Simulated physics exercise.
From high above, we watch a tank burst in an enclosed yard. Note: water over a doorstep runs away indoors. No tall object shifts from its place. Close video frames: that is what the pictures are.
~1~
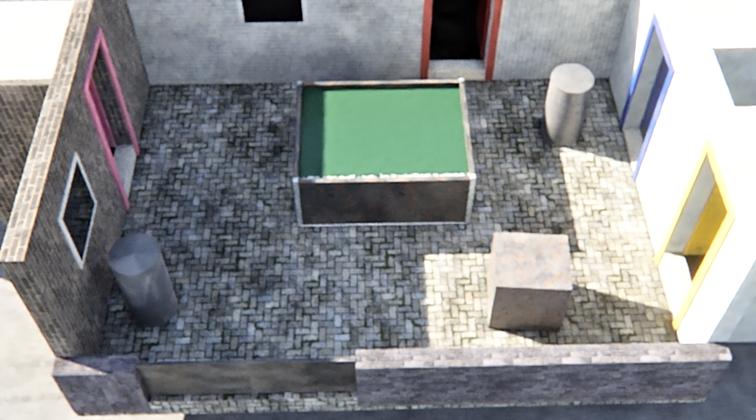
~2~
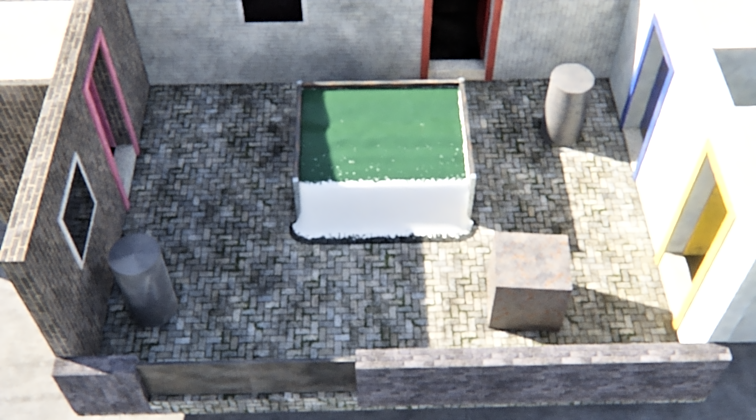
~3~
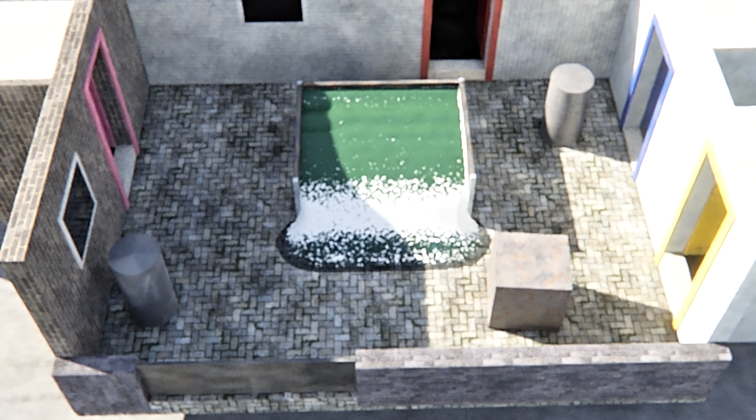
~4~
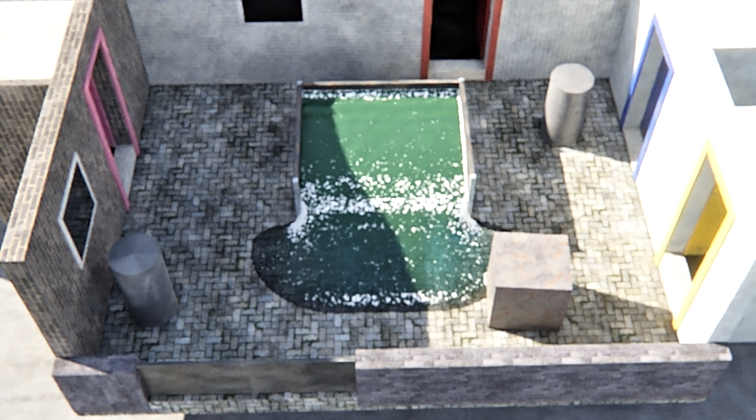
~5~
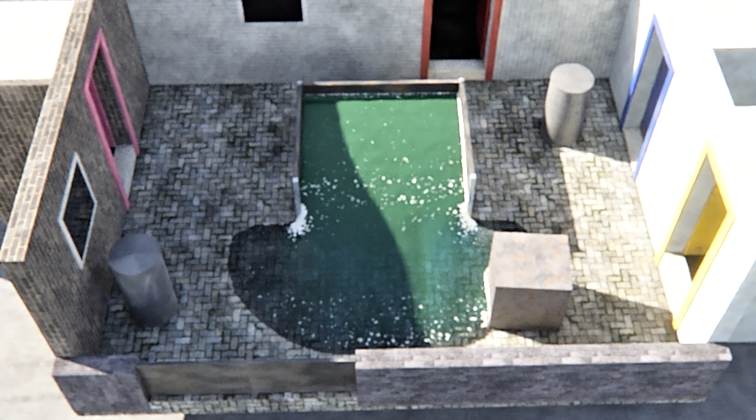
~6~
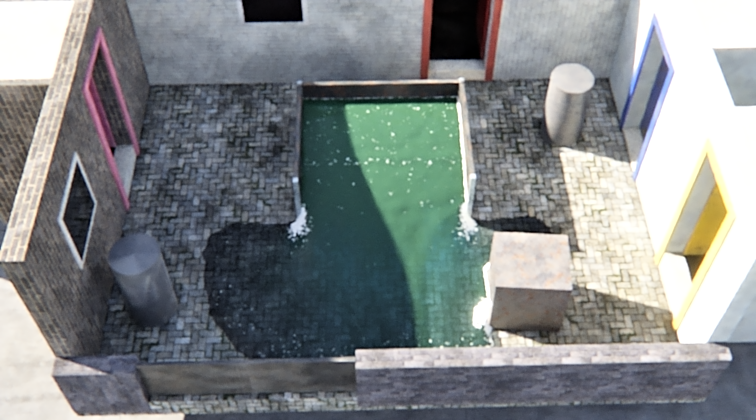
At the start, green water sits still in an open tank in a walled, paved yard with two cylinders and a box. The tank's near side gives way and water pours out in white foam, then spreads toward the low front wall, widening left and right and reaching the box.
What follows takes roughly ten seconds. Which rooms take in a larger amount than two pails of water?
The red door swallows an okay amount of water, the pink door swallows an okay amount of water, the yellow door swallows an okay amount of water, the blue door swallows too much water.
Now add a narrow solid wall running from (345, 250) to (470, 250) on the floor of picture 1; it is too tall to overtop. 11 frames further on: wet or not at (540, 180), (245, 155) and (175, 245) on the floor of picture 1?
Log, spots one to three: Swamped; spared; swamped.
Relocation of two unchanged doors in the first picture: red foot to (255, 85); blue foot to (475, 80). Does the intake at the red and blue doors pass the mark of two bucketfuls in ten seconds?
Result - red door: Remains below the limit; blue door: Crosses the limit.
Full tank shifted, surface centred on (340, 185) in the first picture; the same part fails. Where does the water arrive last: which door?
The red one.
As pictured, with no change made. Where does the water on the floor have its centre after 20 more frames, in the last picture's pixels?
At about (373, 276).
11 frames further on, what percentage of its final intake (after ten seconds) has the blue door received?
Estimate: Roughly 0 %.
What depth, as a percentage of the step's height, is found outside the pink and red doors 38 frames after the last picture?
Some 40 percent and then some 40 percent.
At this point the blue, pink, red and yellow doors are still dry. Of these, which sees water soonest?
Clearly the yellow one.
A moment on, water covers 35 % of the floor; the red door not reached, the pink door not reached, the yellow door wet at the sill, nothing in, the blue door not reached.
Next, water covers 45 % of the floor; the red door not reached, the pink door not reached, the yellow door wet at the sill, nothing in, the blue door not reached.
Then, water covers 75 % of the floor; the red door not reached, the pink door wet at the sill, nothing in, the yellow door wet at the sill, nothing in, the blue door wet at the sill, nothing in.
Later, water covers 100 % of the floor; the red door wet at the sill, nothing in, the pink door wet at the sill, nothing in, the yellow door under two buckets in, the blue door under two buckets in.
In the end, water covers 100 % of the floor; the red door under two buckets in, the pink door wet at the sill, nothing in, the yellow door under two buckets in, the blue door over two buckets in.
